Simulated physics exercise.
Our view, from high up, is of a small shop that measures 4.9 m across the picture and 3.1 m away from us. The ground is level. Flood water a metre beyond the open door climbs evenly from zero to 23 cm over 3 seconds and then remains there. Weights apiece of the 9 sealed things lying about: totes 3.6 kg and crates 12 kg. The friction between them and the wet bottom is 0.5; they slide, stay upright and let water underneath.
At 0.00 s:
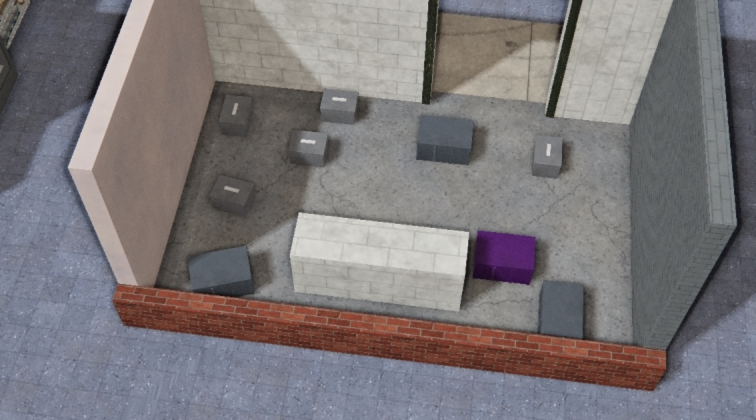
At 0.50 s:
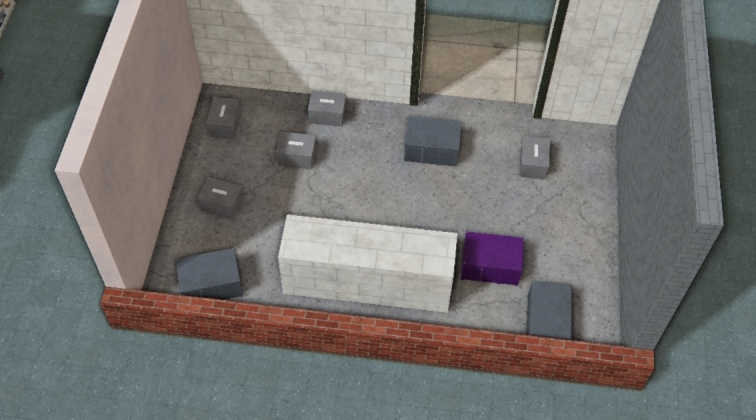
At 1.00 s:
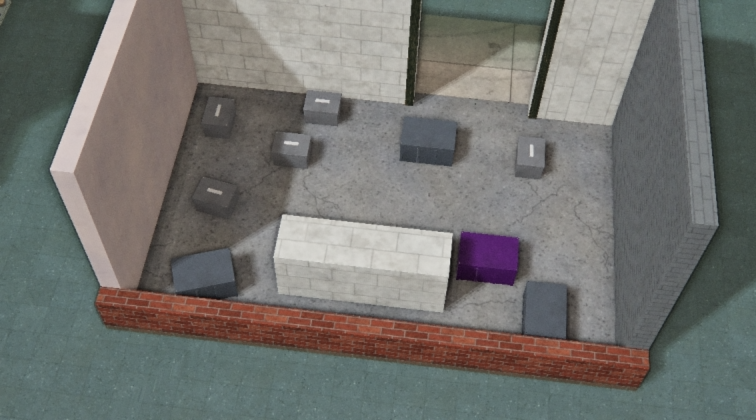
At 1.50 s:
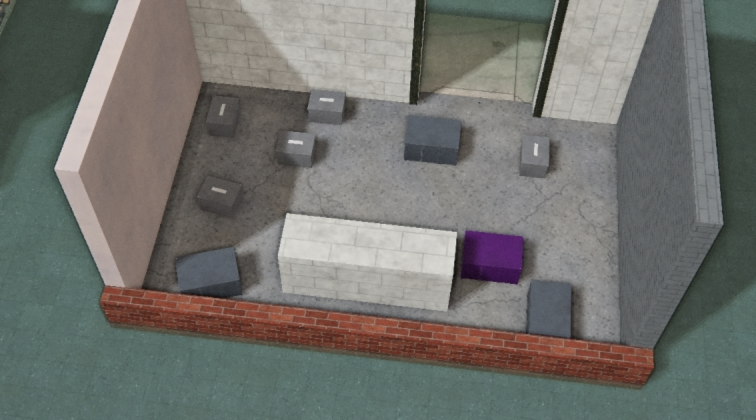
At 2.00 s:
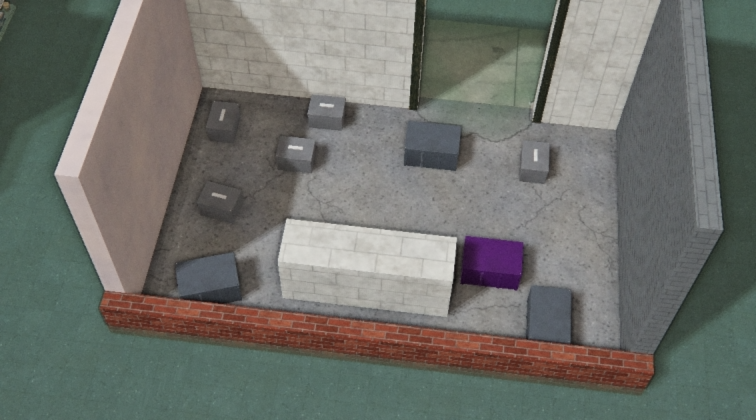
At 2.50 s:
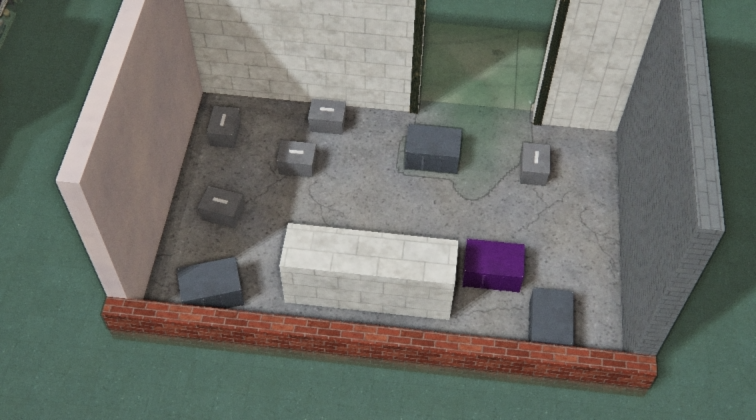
Water creeping in through the doorway of a small walled shop, while the purple crate and grey boxes inside stay still.
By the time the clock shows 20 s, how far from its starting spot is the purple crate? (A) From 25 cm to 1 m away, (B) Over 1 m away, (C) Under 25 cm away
A.
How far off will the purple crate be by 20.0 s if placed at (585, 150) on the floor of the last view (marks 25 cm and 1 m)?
Here it heads a good way off.
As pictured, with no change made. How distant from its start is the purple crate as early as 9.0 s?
Around 80 centimetres.
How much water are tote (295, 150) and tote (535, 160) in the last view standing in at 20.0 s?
Around 15 cm and 16 cm.
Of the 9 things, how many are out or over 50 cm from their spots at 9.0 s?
By my reckoning, 5.
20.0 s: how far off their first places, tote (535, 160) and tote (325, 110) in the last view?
In that order: 100 cm, 150 cm.
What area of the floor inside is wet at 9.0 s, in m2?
My estimate is roughly 15 m2.
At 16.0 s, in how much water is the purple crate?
The depth there is around 20 cm.
After 4.0 s the purple crate is near (494, 285), 0.3 m from its start, aground; 0 afloat.
After 9.0 s the purple crate is near (480, 318), 0.8 m from its start, afloat; 8 afloat.
After 16.0 s the purple crate is near (480, 314), 0.8 m from its start, afloat; 9 afloat.
After 20.0 s the purple crate is near (481, 310), 0.7 m from its start, afloat; 9 afloat.
